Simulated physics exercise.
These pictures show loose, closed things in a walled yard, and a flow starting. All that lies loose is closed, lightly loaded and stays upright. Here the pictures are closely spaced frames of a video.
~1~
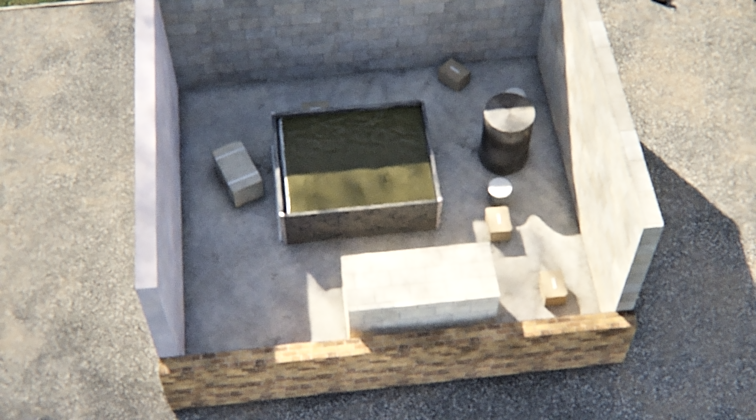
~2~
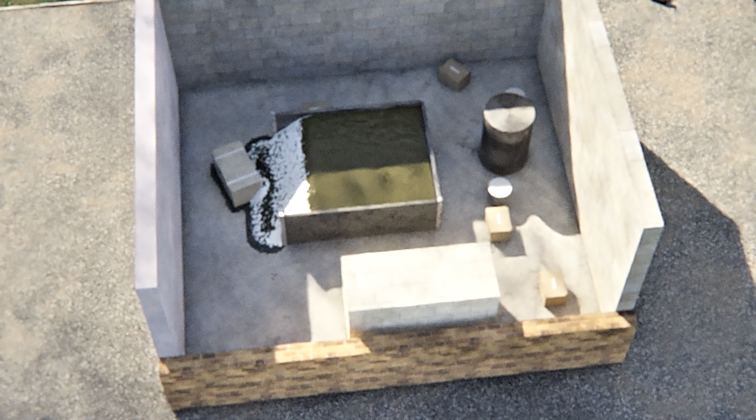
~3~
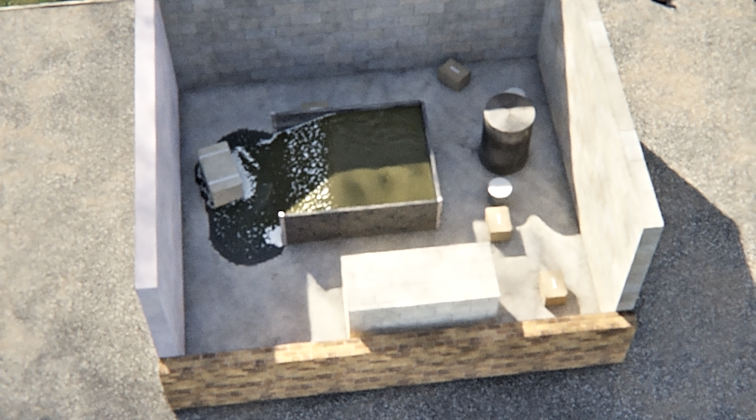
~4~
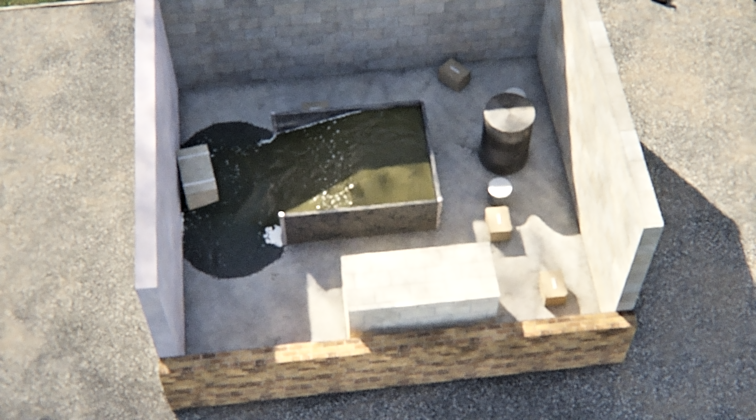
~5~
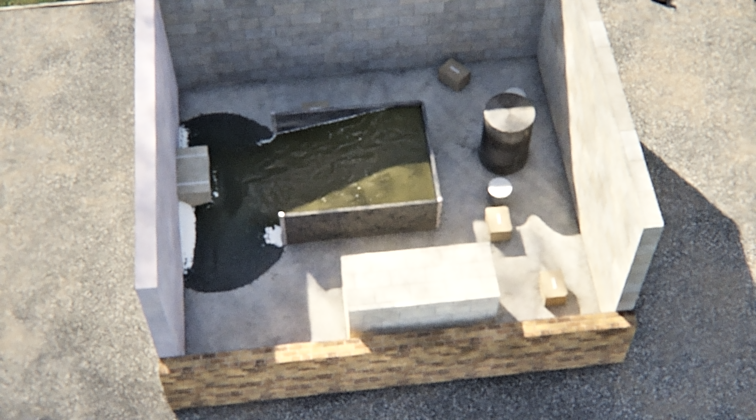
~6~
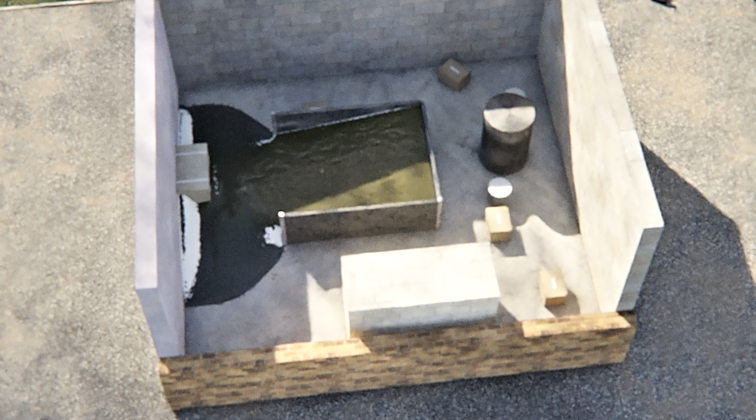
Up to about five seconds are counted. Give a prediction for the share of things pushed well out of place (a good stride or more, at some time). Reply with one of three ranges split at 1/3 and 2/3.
1/3 to 2/3.
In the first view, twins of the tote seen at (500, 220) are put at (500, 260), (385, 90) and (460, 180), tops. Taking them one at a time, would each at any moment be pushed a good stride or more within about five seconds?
Item by item: Remains in place, goes the distance, remains in place.
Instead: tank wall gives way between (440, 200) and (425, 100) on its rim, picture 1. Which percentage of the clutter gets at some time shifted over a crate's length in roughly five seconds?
That works out to about 90 per cent of them.
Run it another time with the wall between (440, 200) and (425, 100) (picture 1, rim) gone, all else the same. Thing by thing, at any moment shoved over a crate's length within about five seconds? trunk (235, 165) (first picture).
As for this one, it came up short.
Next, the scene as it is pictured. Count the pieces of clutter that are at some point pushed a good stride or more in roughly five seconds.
Counting them up gives 4.
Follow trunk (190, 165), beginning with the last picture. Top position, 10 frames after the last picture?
About (193, 90).
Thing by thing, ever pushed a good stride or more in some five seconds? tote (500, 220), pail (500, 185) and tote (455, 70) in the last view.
The first comes out not so far, the second not so far, the last driven that far.
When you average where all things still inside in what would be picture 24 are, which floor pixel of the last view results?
What remains is centred near (470, 159).
A moment on, 1 of 7 are well off their spots; 1 afloat.
Next, 1 of 7 are well off their spots; 1 afloat.
Later, 3 of 7 are well off their spots; 2 afloat.
In the end, 4 of 7 are well off their spots, and 4 have been at some point; 2 afloat.
